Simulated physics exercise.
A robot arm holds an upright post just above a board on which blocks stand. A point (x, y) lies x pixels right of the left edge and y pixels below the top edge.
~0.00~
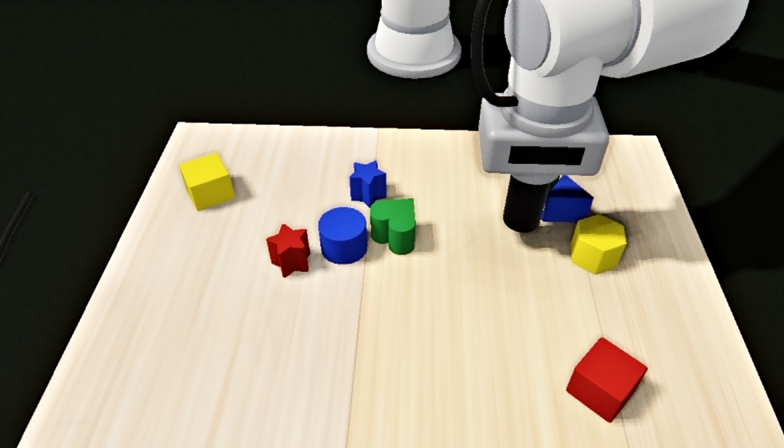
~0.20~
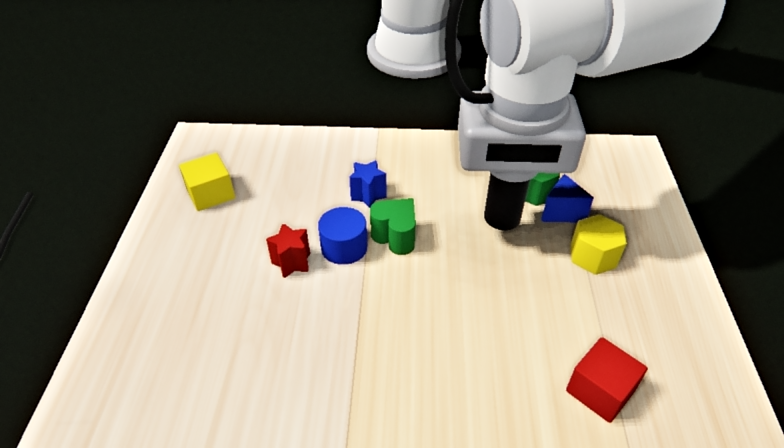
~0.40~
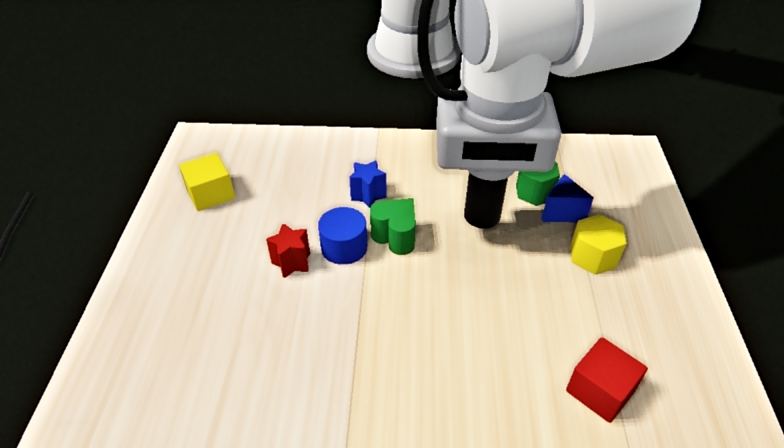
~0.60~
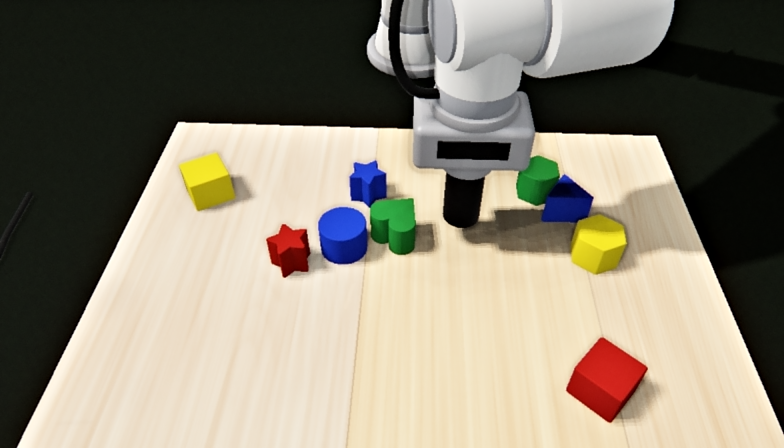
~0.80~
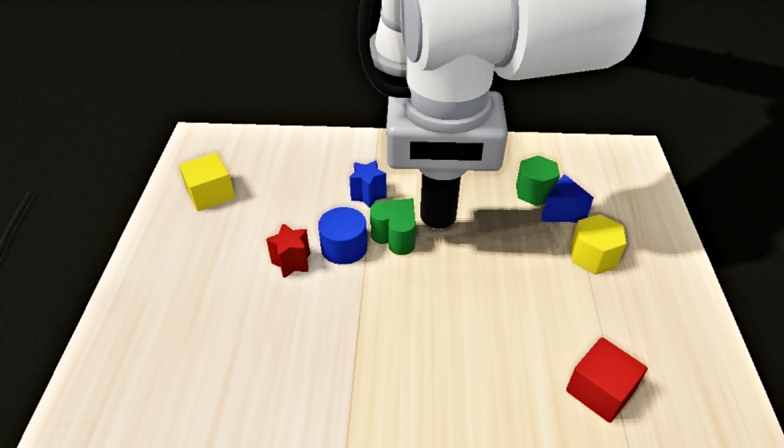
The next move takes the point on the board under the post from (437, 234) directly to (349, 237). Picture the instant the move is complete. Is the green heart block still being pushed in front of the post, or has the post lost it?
That block remains ahead.
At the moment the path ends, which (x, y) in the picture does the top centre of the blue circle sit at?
I think it will end close to (283, 228).
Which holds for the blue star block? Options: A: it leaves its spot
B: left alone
I choose B.
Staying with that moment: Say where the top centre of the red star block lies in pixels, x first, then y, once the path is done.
Its top centre lands on (252, 256).
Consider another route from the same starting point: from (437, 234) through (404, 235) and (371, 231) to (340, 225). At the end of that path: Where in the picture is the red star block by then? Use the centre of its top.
It should be at (257, 256) by then.
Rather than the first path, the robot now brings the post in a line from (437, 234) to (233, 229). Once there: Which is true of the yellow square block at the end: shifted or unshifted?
That block will keep its spot.
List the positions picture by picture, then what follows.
Tip of the post at (521, 220), middles of tops, red star block at (288, 238), blue circle at (342, 222), blue star block at (367, 170), green heart block at (396, 213), in the first frame.
Post at (502, 218), nothing pushed, in the second frame.
Post at (482, 216), nothing pushed, in the third frame.
Post at (461, 216), nothing pushed, in the fourth frame.
Post at (438, 216), red star block at (288, 238), blue circle at (342, 222), blue star block at (367, 170), green heart block at (396, 213), in the fifth frame.
The first path, step by step. Halfway along, post at (392, 217); red star block at (276, 243); blue circle at (317, 224); green heart block at (353, 209), turned 20° clockwise.
At the end, post at (348, 219); red star block at (252, 256); blue circle at (283, 228); blue star block unmoved; green heart block at (314, 201), turned 20° clockwise.
